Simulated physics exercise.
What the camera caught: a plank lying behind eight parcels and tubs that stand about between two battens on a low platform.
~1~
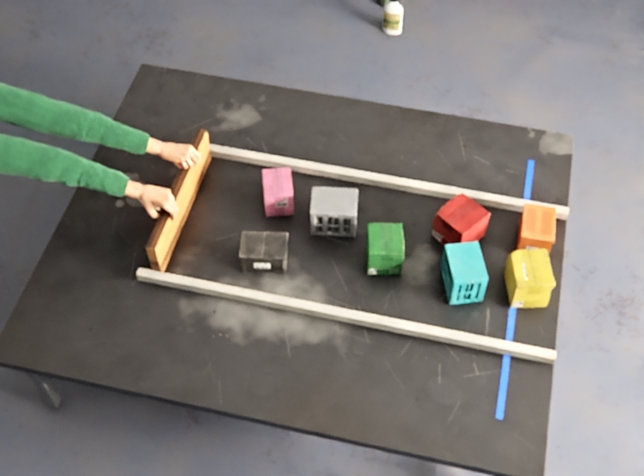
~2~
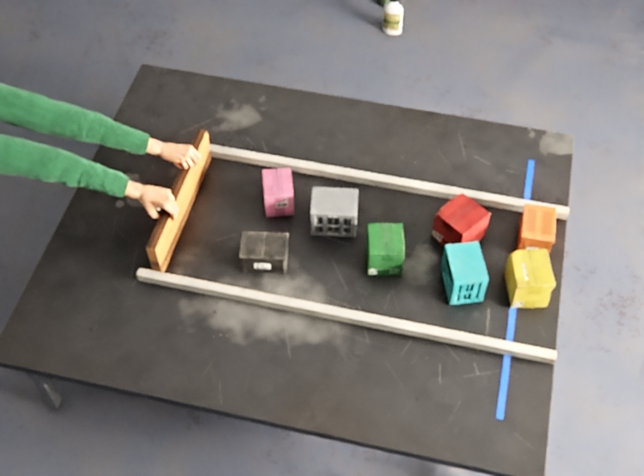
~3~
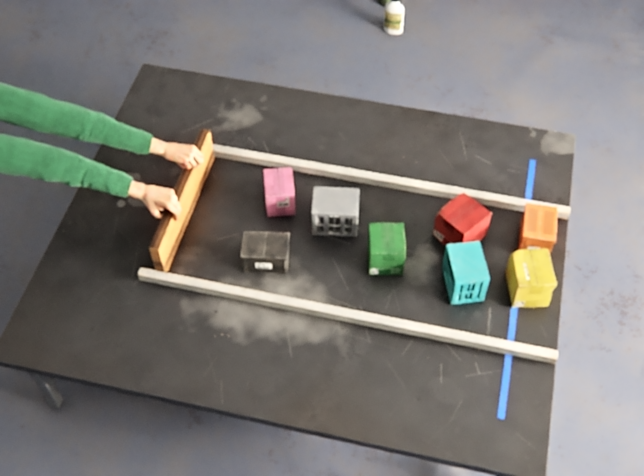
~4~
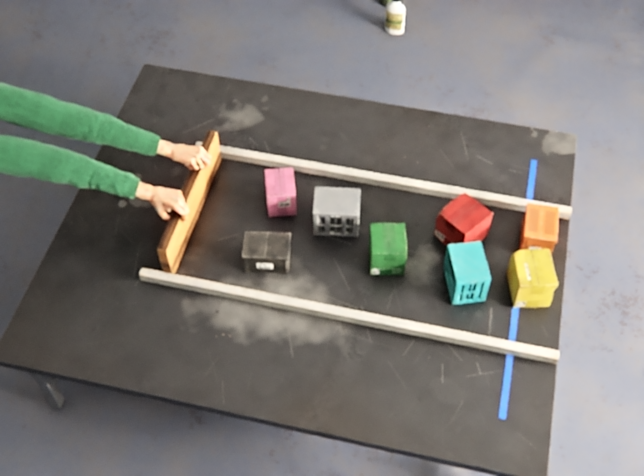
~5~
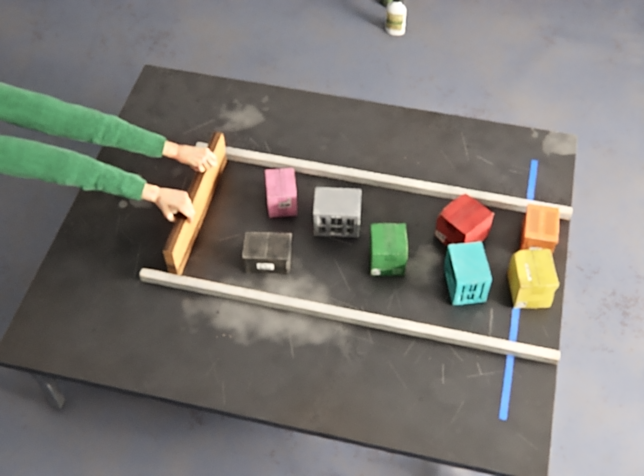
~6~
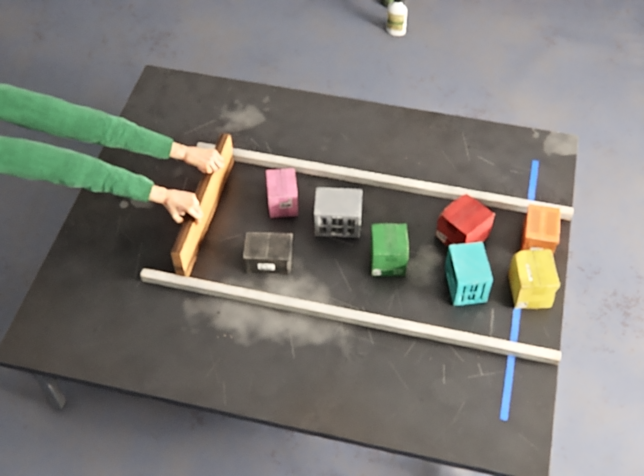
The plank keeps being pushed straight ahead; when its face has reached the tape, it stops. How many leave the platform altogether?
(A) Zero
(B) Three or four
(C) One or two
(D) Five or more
D.
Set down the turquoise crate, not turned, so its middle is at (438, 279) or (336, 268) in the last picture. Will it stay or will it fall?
Well, it tips off the first time and tips off the second time.
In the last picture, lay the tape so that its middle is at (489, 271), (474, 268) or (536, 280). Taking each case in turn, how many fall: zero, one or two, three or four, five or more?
Three to four; three to four; five or more.
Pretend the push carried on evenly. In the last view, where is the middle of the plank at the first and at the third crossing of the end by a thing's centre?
At (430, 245) for the first, at (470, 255) for the third.
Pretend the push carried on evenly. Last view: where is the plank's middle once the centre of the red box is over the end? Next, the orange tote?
About (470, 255), and about (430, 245) for the other.
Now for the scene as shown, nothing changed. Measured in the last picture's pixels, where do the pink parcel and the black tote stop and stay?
The pink parcel finishes at (542, 240); the black tote finishes at (542, 317).
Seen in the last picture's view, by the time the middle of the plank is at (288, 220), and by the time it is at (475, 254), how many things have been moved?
Well, it's 3 at the first one and 8 at the second.
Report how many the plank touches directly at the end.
Counting them up gives 3.
Early on, none off yet; orange tote at rest near (540, 232); yellow parcel at rest near (533, 279); turquoise crate at rest near (468, 274).
A while later, none off yet; orange tote at rest near (540, 232); yellow parcel at rest near (533, 279); turquoise crate travelled a little near (474, 274).
Further along, one off so far; orange tote in the air near (598, 274); yellow parcel travelled about its own width near (564, 281); turquoise crate travelled about its own width near (529, 272).
Finally, the number that fall off is five or more; lost, grey crate, red box, turquoise crate, yellow parcel and orange tote.
